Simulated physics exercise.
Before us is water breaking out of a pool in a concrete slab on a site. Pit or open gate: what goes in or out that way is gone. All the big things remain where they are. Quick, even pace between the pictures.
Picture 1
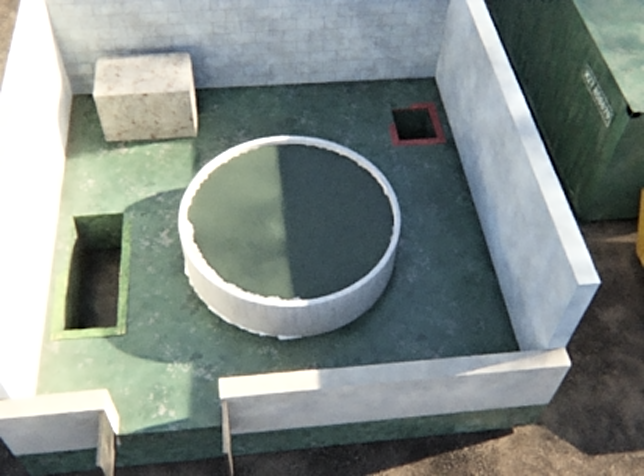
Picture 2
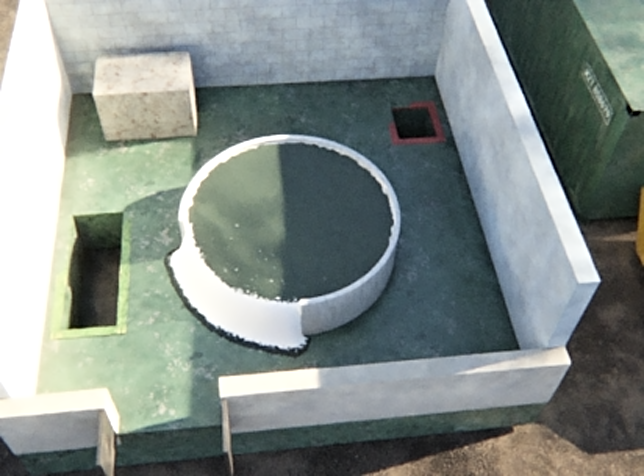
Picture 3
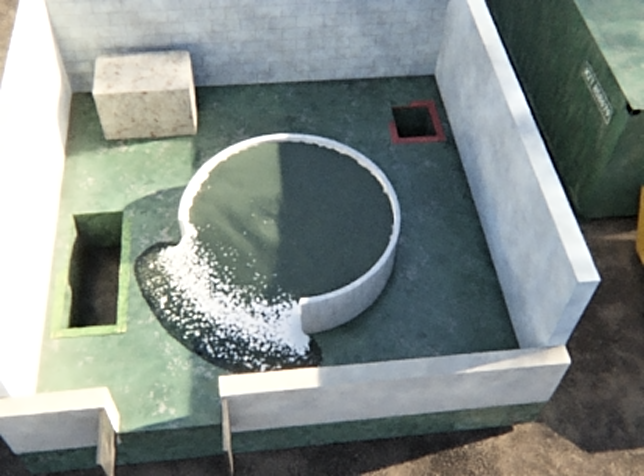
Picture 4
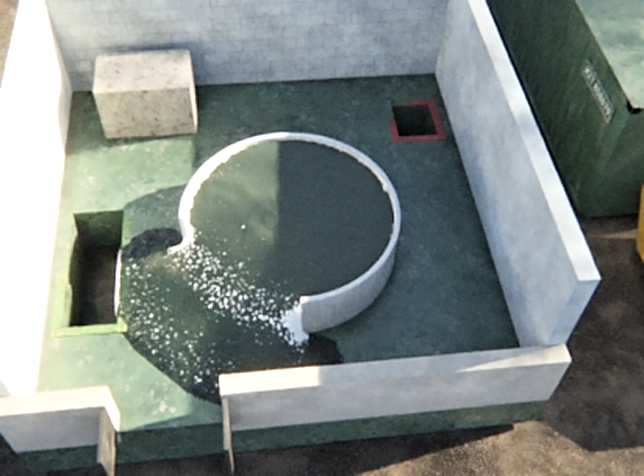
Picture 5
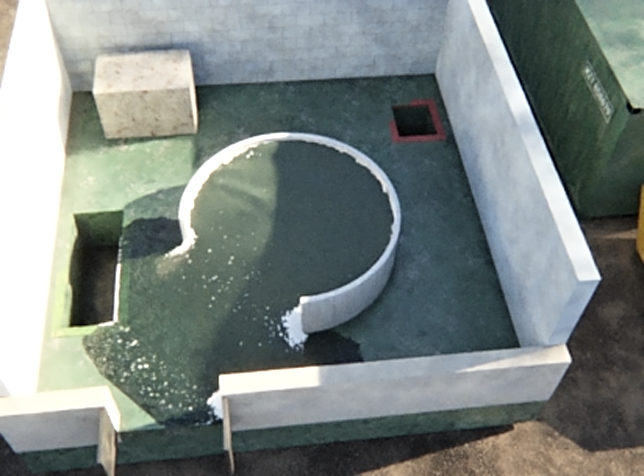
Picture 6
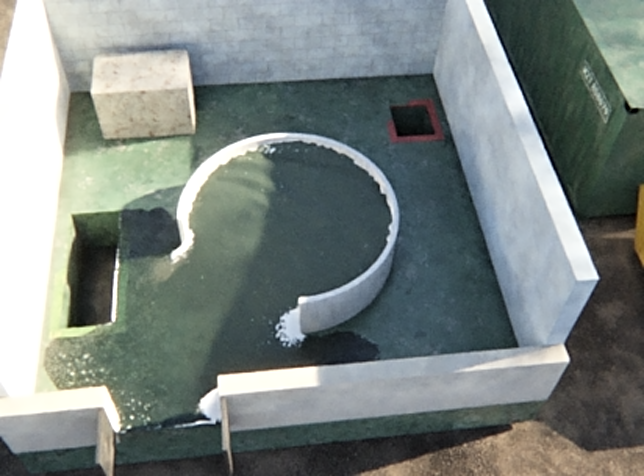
In the video, a round pool on a walled green concrete slab stands whole, then its front-left rim gives way and foamy water pours out, spreading across the slab to the pit at left and the gap in the front wall.
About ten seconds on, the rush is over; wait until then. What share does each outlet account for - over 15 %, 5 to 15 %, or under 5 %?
The gate goes higher than fifteen per cent; the red pit stays lower than five per cent; the green pit goes higher than fifteen per cent.
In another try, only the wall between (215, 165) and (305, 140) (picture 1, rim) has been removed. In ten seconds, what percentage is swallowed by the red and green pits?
The red pit gets 30 per cent and the green pit 20 per cent.
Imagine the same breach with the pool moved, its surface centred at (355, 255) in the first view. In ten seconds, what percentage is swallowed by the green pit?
Within ten seconds roughly 45 percent of the total ends in the green pit.
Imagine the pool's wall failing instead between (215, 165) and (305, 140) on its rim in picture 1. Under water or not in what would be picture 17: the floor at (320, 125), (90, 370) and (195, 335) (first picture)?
In the order asked: Sodden, out of reach, out of reach.
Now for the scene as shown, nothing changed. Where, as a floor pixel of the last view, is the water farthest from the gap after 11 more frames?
At about (516, 377).
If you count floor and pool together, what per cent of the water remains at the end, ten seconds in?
I'd estimate close to 26 per cent.
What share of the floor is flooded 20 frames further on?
Some 45 per cent.
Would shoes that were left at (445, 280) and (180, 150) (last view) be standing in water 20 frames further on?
As listed: Swamped; unwetted.
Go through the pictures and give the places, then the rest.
In the first frame, the pool at (290, 217) is whole and still.
In the second frame, water pours out at (221, 303) and has run to (300, 349).
In the third frame, the front is at (311, 363), out from the gap at (221, 302).
In the fourth frame, the front is at a hidden place, out from the gap at (222, 302).
In the fifth frame, water pours out at (222, 303) and has run to a hidden place.
In the sixth frame, the front is at a hidden place, out from the gap at (220, 303).
A moment on, water covers 25 % of the floor; the gate 4 %, the red pit 0 %, the green pit 5 %.
Next, water covers 35 % of the floor; the gate 10 %, the red pit 0 %, the green pit 9 %.
Then, water covers 45 % of the floor; the gate 19 %, the red pit 0 %, the green pit 20 %.
Later, water covers 55 % of the floor; the gate 29 %, the red pit 0 %, the green pit 31 %.
In the end, water covers 60 % of the floor; the gate 35 %, the red pit 2 %, the green pit 37 %.
